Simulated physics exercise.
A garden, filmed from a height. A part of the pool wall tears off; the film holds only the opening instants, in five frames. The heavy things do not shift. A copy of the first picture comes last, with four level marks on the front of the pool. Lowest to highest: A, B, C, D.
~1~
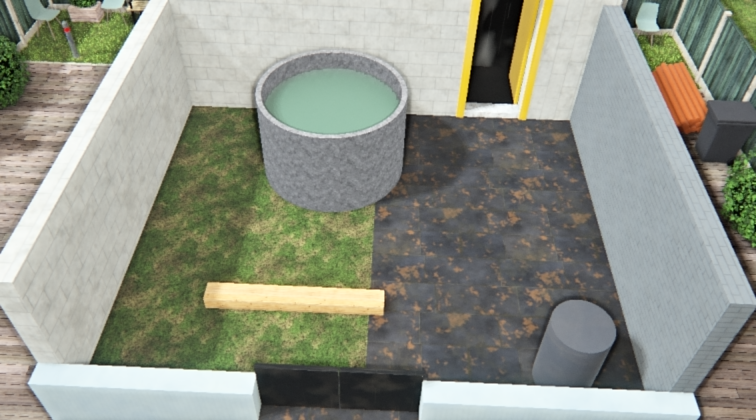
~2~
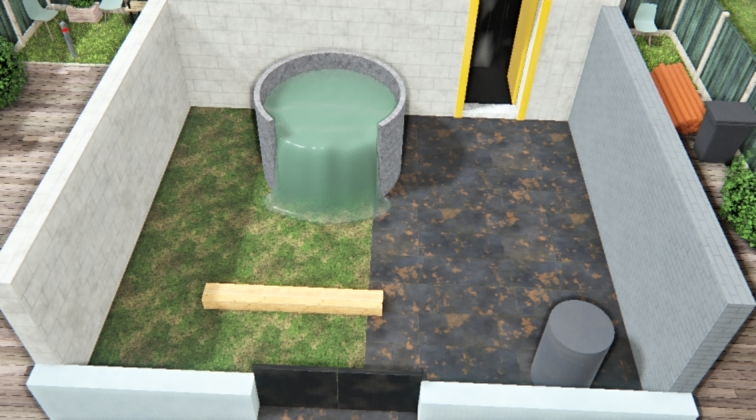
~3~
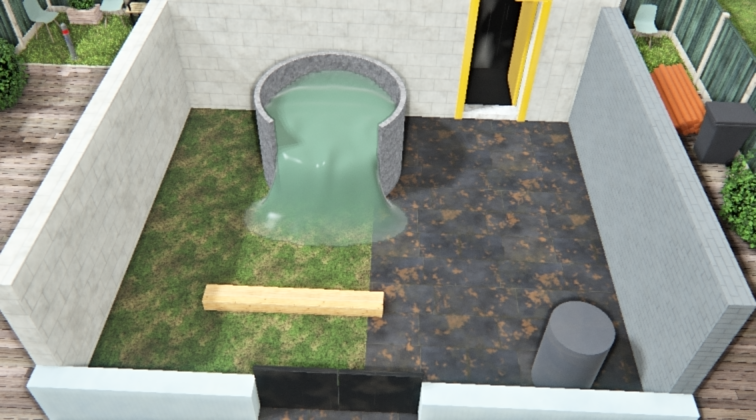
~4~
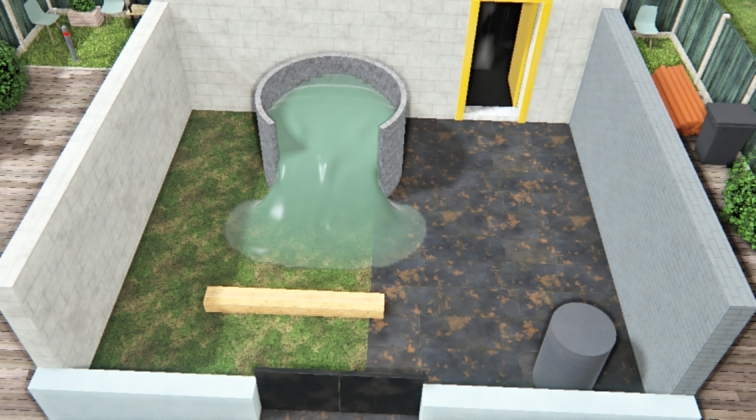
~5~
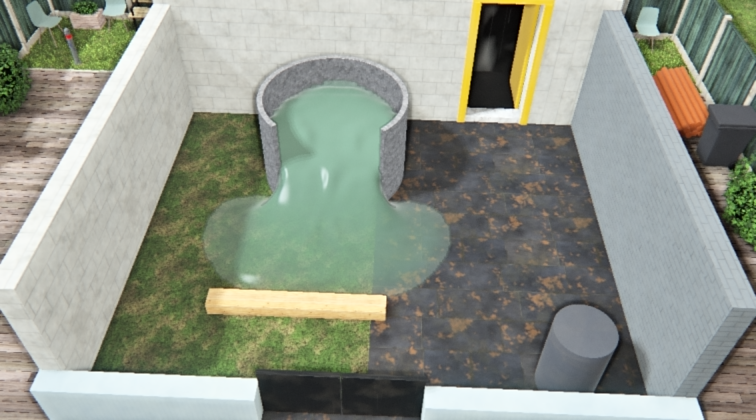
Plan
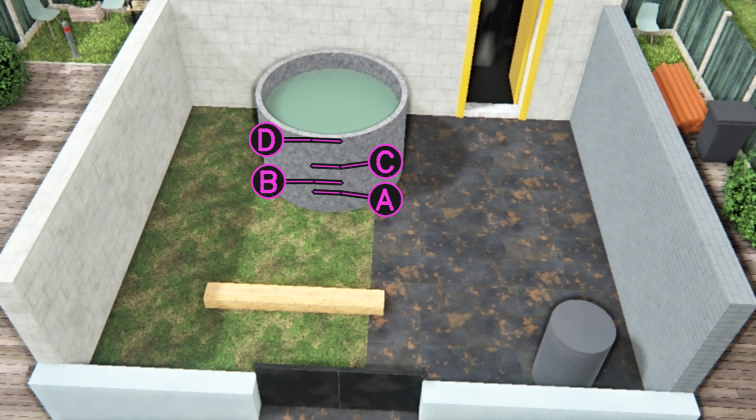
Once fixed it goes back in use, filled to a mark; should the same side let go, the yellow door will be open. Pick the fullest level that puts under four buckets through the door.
Line C.
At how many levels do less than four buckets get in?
Three of them.
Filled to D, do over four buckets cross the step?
Yes, it does.
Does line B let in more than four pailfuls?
No, not at all.
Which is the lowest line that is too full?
That would be D.
On the marked copy, A at (327, 192); B at (327, 182); C at (326, 166); D at (325, 140); from the bottom up A, B, C, D.
With A, nothing gets over.
With B, nothing gets over.
With C, a splash gets over, under a bucket.
With D, about 11 bucketfuls get in.
